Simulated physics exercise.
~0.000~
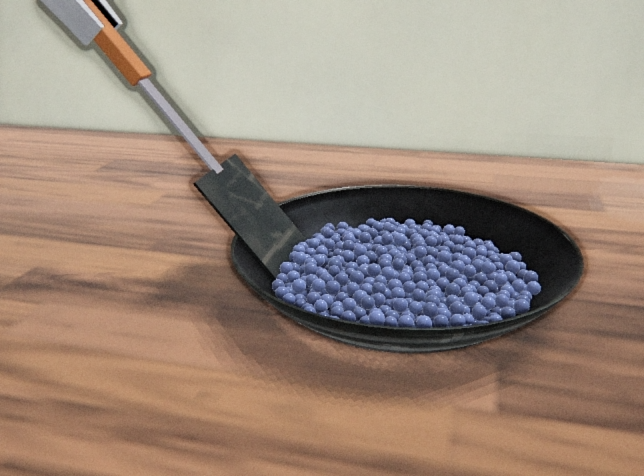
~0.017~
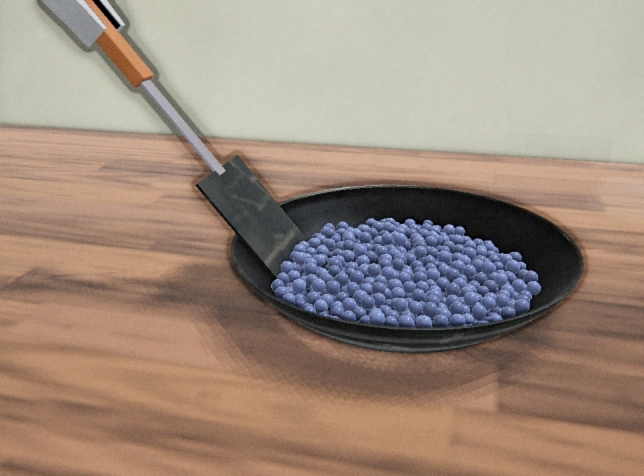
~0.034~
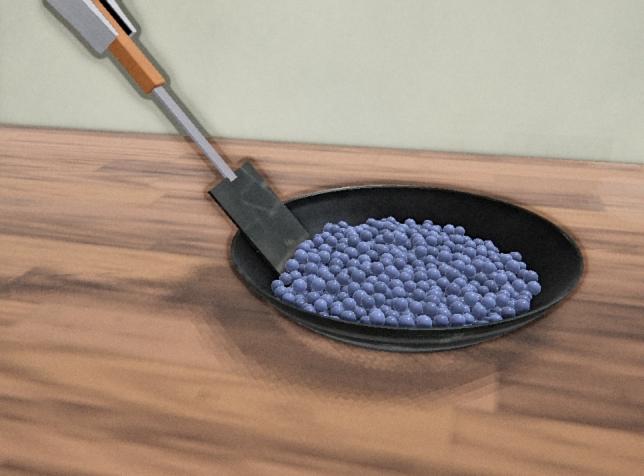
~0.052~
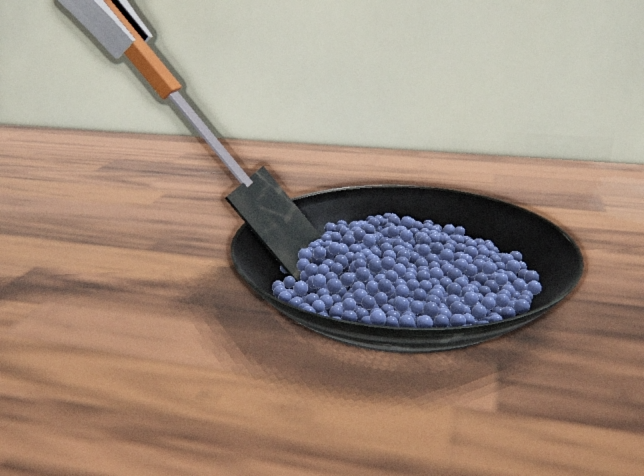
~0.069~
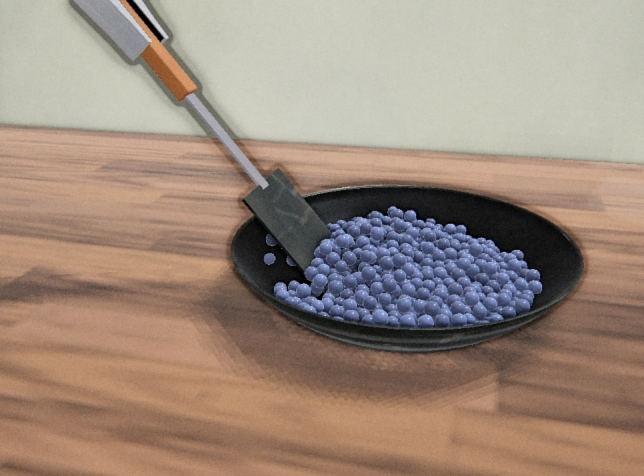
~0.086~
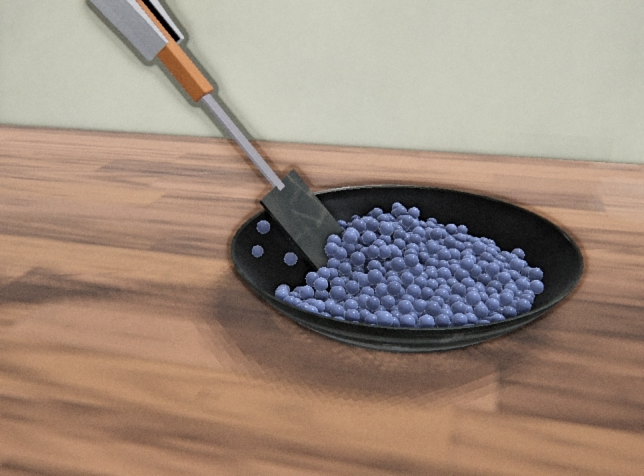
A robot's dark paddle sliding rightward through blue beads in a black frying pan, heaping them up and leaving a few behind.
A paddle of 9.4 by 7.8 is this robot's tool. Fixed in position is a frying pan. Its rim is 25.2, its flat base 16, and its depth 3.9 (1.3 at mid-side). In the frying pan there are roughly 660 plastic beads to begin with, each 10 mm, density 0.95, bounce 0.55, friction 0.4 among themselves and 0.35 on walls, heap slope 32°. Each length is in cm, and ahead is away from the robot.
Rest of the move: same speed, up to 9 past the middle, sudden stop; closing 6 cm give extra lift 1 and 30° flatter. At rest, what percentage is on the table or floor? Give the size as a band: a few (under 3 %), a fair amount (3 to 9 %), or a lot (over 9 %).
A lot, over 9 %.
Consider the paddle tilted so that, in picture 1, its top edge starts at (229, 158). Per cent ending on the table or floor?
Spill: Approx. 20 per cent.
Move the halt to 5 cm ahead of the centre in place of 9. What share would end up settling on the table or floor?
In that case about 0 percent ends on the table or floor.
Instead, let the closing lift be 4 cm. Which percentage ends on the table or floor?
Result: Approx. 20 %.
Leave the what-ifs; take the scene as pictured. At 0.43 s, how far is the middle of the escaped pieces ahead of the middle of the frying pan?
The distance is about 16 cm.
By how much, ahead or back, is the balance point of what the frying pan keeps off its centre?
3.5 cm ahead.
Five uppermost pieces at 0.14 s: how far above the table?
Height: Approx. 5 cm.
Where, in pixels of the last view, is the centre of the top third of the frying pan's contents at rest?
Somewhere around (511, 269) in the last picture.
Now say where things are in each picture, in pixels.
The paddle top edge at (215, 168), sloping 50°; upper third of the load around (396, 262), from x 280 to 535, top at y 225; 655 in the frying pan, in the first picture.
The paddle top edge at (218, 169), sloping 50°; upper third of the load around (395, 262), from x 280 to 535, top at y 225, in the second picture.
The paddle top edge at (229, 175), sloping 50°; upper third of the load around (395, 261), from x 280 to 535, top at y 220, in the third picture.
The paddle top edge at (245, 181), sloping 50°; upper third of the load around (389, 258), from x 280 to 535, top at y 220, in the fourth picture.
The paddle top edge at (261, 183), sloping 50°; upper third of the load around (393, 254), from x 270 to 535, top at y 210, in the fifth picture.
The paddle top edge at (277, 184), sloping 50°; upper third of the load around (397, 253), from x 260 to 535, top at y 210; 655 in the frying pan, in the sixth picture.
After 0.14 s, sloping 50°, highest piece 6 above the table; 654 in the frying pan, 1 on the blade or in flight.
After 0.20 s, sloping 39°, highest piece 5 above the table; 654 in the frying pan, 1 on the table or floor.
After 0.43 s, sloping 20°, highest piece 5 above the table; 543 in the frying pan, 108 on the table or floor, 4 on the blade or in flight.
After 1.48 s, sloping 20°, highest piece 5 above the table; 540 in the frying pan, 115 on the table or floor.
In the end, 540 in the frying pan, 115 on the table or floor. That is 18 % on the table or floor.
